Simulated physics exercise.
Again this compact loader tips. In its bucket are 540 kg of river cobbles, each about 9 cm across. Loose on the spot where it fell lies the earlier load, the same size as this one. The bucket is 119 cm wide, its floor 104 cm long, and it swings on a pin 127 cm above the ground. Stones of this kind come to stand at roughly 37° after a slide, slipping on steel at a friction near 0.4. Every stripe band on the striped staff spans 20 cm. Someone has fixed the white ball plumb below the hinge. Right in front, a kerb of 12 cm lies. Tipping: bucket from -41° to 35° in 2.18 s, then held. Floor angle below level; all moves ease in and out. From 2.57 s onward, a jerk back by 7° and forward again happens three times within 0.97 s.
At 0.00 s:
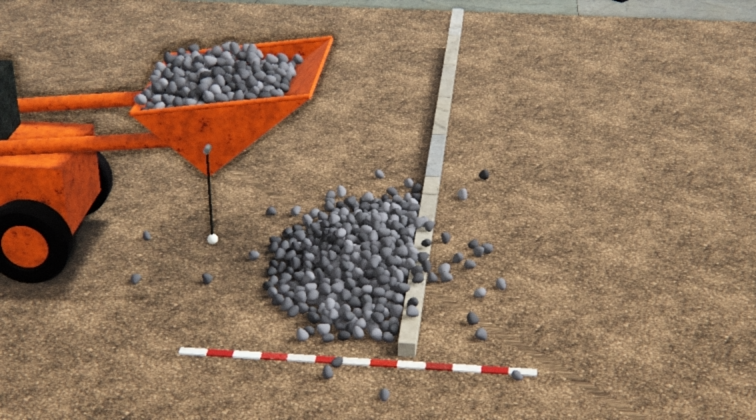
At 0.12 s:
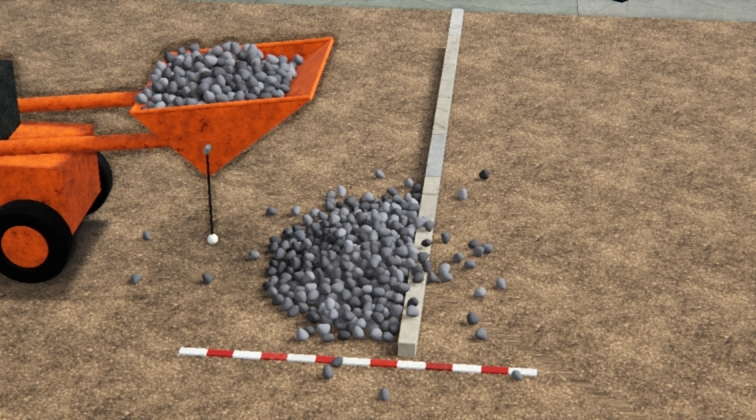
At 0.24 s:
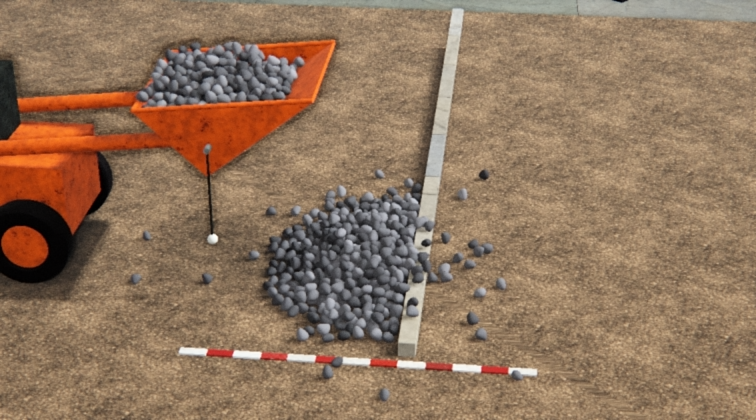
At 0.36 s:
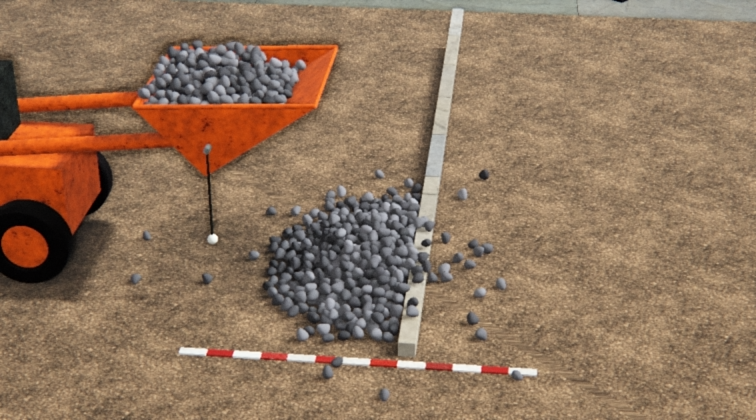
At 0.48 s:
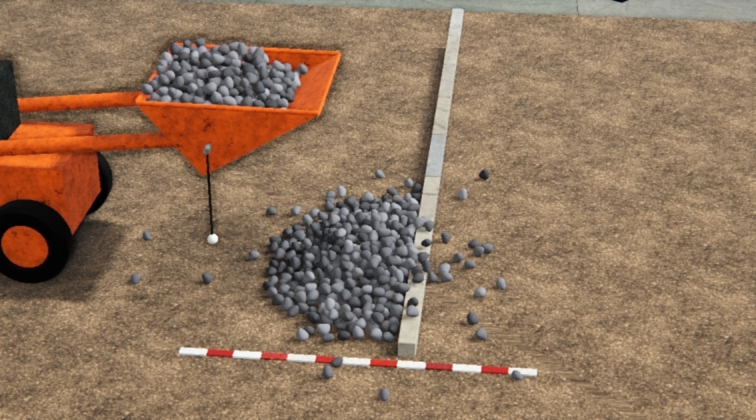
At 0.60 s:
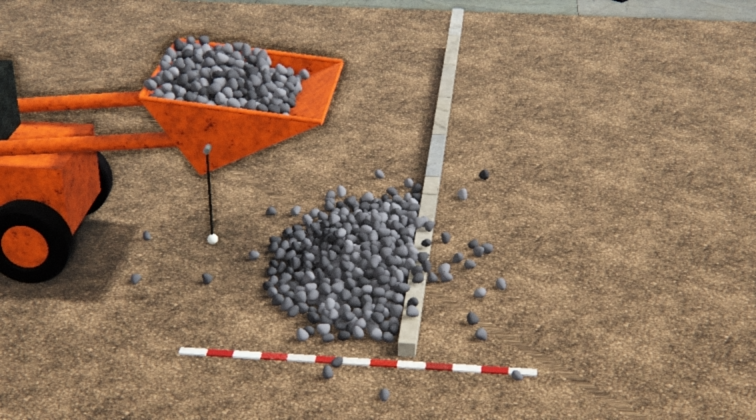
To begin with, an orange loader holds a raised bucket of grey stones, its front edge tilted upward, beside a loose heap lying against a pale kerb. The bucket then slowly rotates, its right-hand lip dipping slightly as the stones inside shift a little, while the heap below stays still.
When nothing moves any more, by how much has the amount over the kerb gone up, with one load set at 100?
It has gone up by about 11 per cent of a load.
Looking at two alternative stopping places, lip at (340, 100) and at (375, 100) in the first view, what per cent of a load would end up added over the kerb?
35 %, then 70 %.
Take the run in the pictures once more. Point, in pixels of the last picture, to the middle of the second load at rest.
The middle ends up near (358, 240).
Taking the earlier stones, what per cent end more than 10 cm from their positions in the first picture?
Some 15 percent, give or take.
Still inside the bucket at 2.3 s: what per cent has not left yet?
Close to 30 in a hundred.
After 1.6 s the floor is at 23°; in per cent of one load, 97 in the bucket, 101 on this side of the kerb, 3 over the kerb; the foremost stones are at (487, 281).
After 2.3 s the floor is at 35°; in per cent of one load, 32 in the bucket, 166 on this side of the kerb, 3 over the kerb; the foremost stones are at (487, 281).
After 4.0 s the floor is at 35°; in per cent of one load, 0 in the bucket, 188 on this side of the kerb, 14 over the kerb; the foremost stones are at (523, 291).
After 6.7 s the floor is at 35°; in per cent of one load, 0 in the bucket, 187 on this side of the kerb, 14 over the kerb; the foremost stones are at (523, 291). Net gain over the kerb, 11.
